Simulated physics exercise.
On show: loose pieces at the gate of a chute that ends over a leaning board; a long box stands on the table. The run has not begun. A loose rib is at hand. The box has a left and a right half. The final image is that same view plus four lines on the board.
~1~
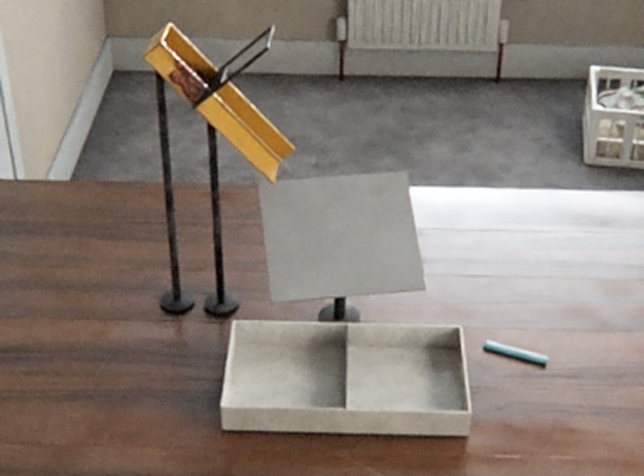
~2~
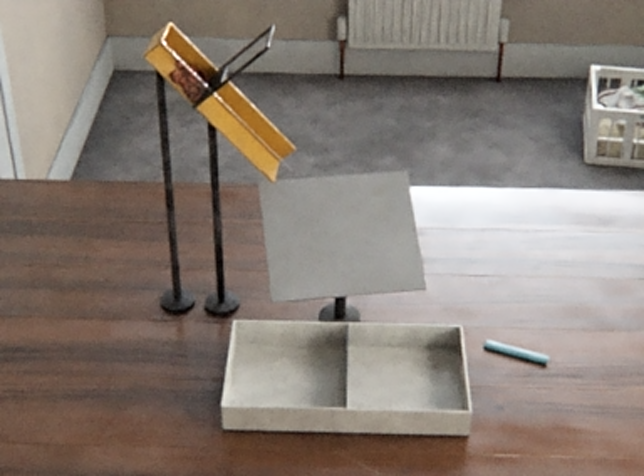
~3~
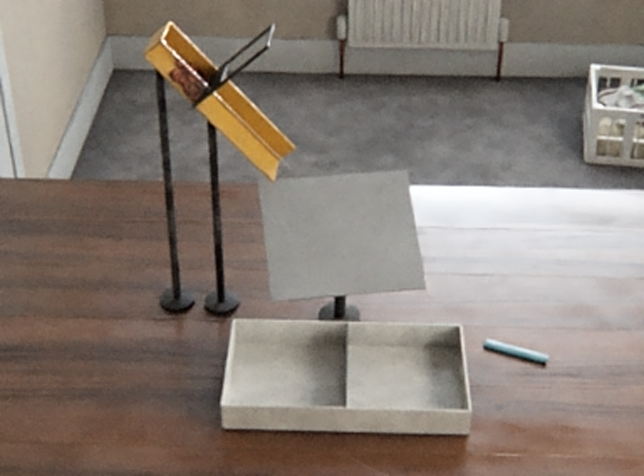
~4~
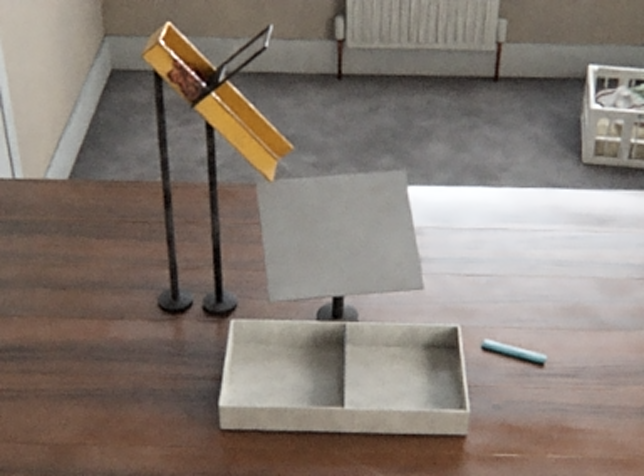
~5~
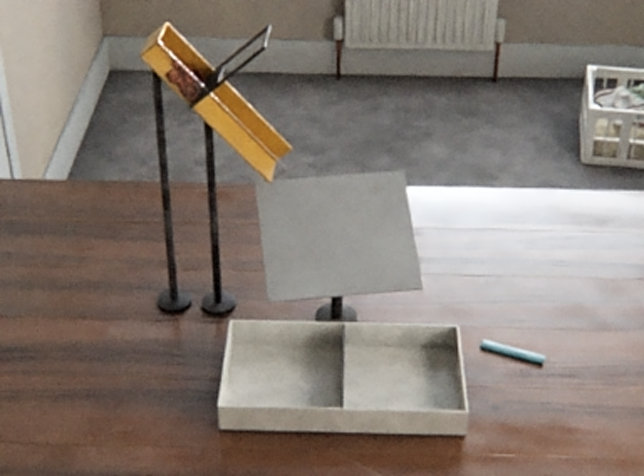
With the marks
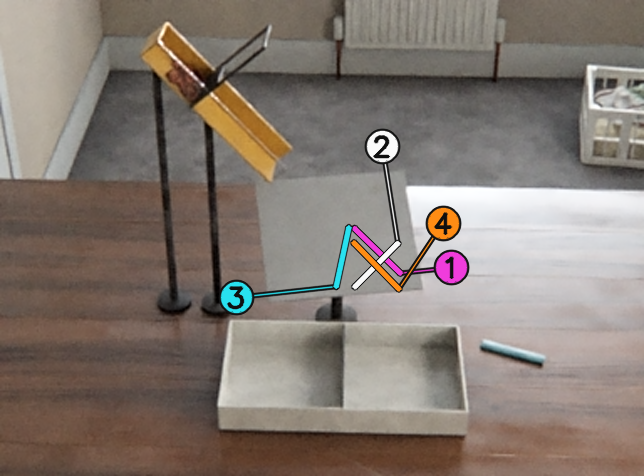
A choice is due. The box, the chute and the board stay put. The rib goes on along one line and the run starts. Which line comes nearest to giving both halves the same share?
Take 2.
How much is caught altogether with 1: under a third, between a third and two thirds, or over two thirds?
Over two thirds.
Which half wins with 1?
More lands on the right.
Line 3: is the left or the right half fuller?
The left half.
On the marked copy, line 1 from (354, 228) to (400, 273); line 2 from (397, 243) to (354, 286); line 3 from (348, 227) to (336, 286); line 4 from (353, 242) to (398, 289).
For line 1, of what is caught, a small part in the left half, most in the right.
For line 2, of what is caught, about two thirds in the left half, about a third in the right.
For line 3, of what is caught, most in the left half, about a quarter in the right.
For line 4, of what is caught, a small part in the left half, most in the right.
